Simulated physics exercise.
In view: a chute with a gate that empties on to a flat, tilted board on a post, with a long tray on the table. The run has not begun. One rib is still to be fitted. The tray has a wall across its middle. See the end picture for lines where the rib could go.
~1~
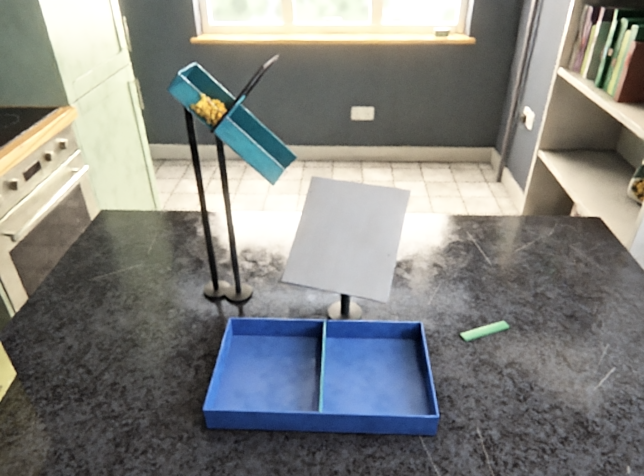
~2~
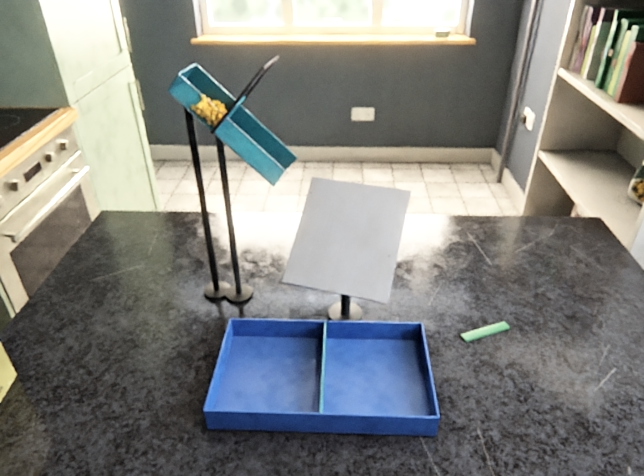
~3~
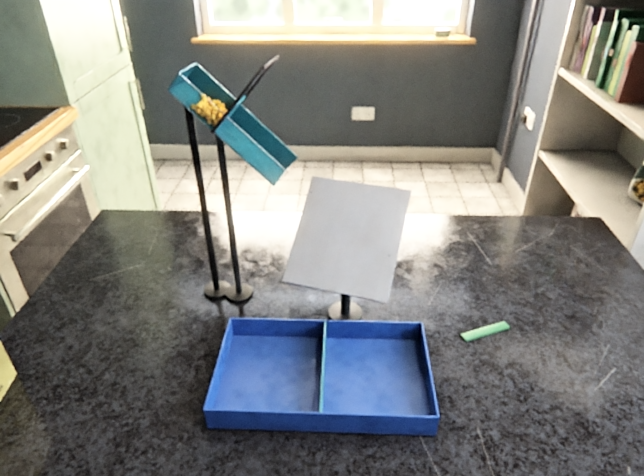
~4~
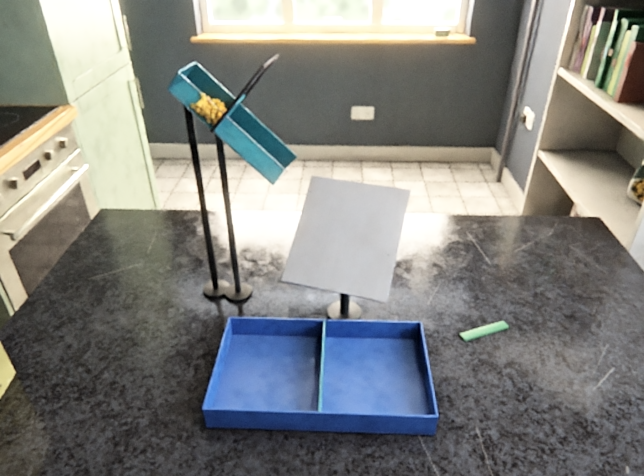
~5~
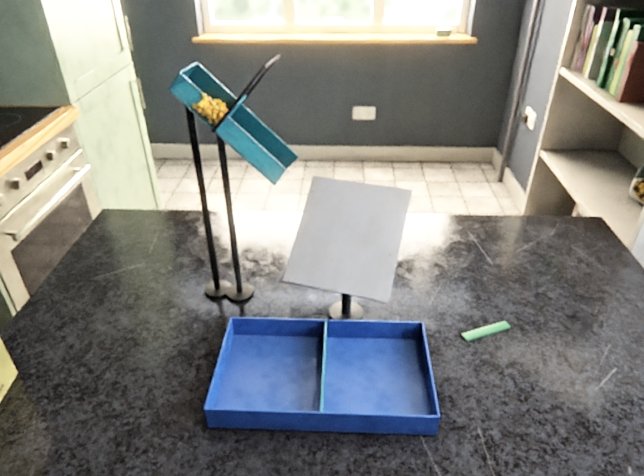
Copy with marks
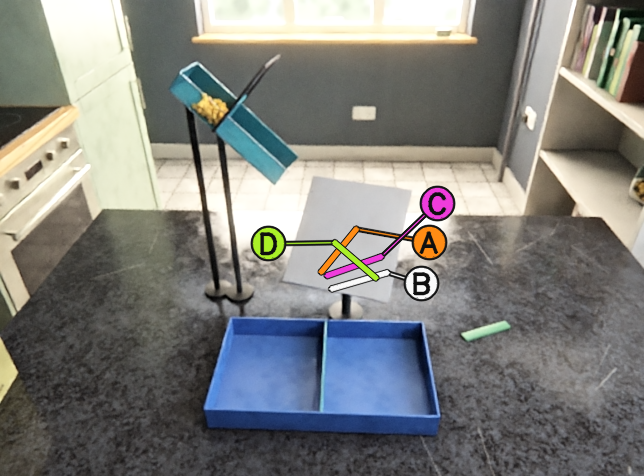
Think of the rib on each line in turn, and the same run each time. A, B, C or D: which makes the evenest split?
Choose D.
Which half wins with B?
The left half.
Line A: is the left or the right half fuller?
More lands on the left.
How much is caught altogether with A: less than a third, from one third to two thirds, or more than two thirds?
Line A gives more than two thirds.
On the marked copy, line A from (356, 229) to (321, 271); line B from (387, 272) to (331, 288); line C from (381, 256) to (327, 275); line D from (334, 242) to (375, 278).
Choosing A, of what is caught, all but a few in the left half, a small share in the right.
Choosing B, of what is caught, the bulk in the left half, a small share in the right.
Choosing C, of what is caught, all but a few in the left half, a small share in the right.
Choosing D, of what is caught, close to half in the left half, close to half in the right.
